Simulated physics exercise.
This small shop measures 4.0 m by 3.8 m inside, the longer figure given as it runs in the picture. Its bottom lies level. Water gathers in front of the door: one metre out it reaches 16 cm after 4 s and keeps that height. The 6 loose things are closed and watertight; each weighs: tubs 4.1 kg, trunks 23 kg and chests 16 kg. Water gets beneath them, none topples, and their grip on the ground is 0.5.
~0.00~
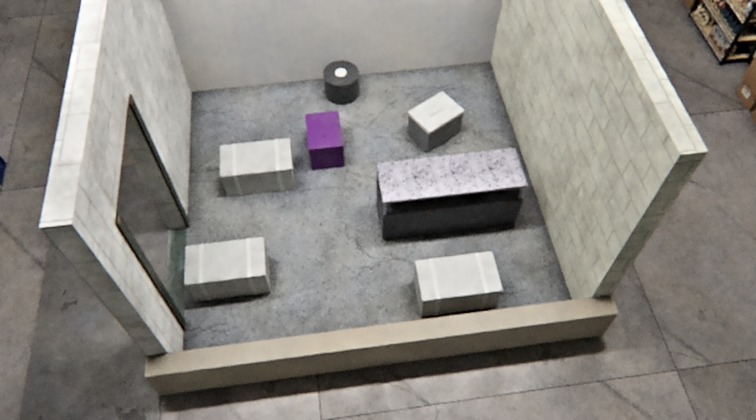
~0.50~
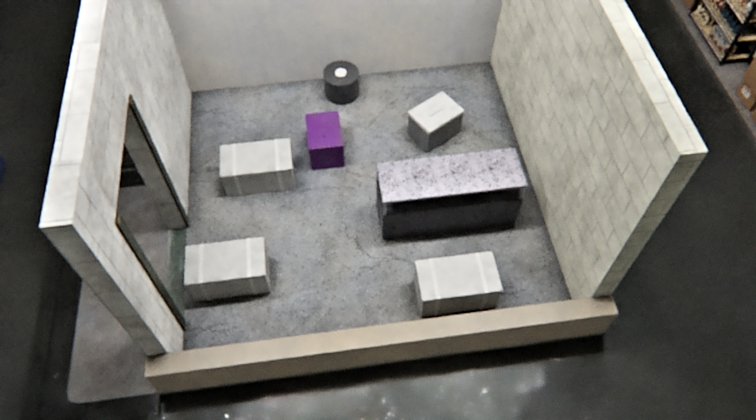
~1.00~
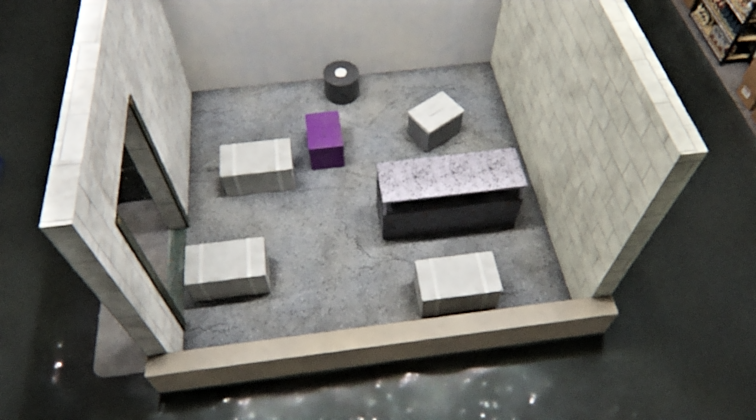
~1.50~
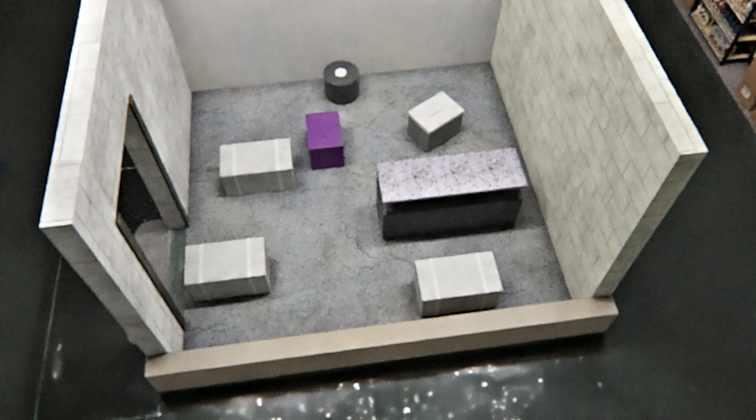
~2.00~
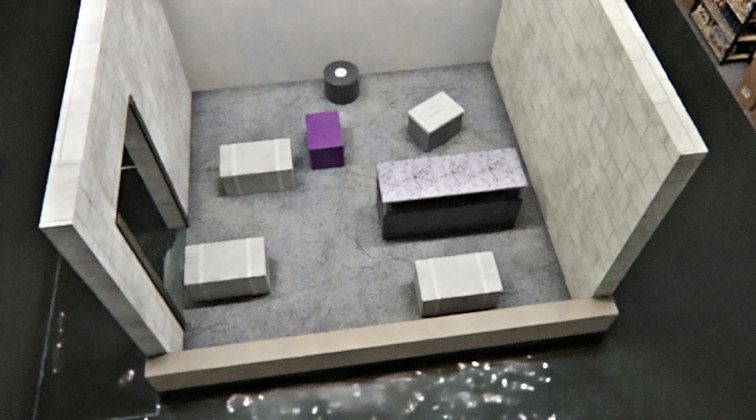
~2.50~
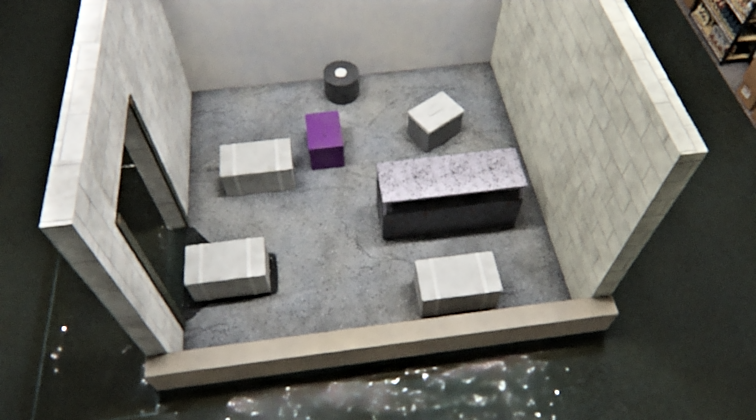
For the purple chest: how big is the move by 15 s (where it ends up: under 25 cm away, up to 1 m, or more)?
The purple chest barely shifts.
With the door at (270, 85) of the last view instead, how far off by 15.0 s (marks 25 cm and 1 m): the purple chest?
In that case the purple chest is nudged along.
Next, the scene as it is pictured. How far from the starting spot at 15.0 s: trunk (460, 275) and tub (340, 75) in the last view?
In turn: 80 cm, 60 cm.
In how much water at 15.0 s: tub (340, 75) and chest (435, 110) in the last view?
Roughly 6 and 8 cm.
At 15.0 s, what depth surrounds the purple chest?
Roughly 6 cm.
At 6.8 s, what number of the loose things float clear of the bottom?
0 of them.
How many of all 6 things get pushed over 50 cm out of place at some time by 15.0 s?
That makes 4.
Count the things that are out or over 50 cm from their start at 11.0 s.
By then 1.
After 3.5 s the purple chest is near (324, 130), 0.0 m from its start, aground; 0 afloat.
After 6.8 s the purple chest is near (324, 130), 0.0 m from its start, aground; 0 afloat.
After 11.0 s the purple chest is near (324, 130), 0.0 m from its start, aground; 3 afloat.
After 15.0 s the purple chest is near (324, 130), 0.0 m from its start, aground; 4 afloat.
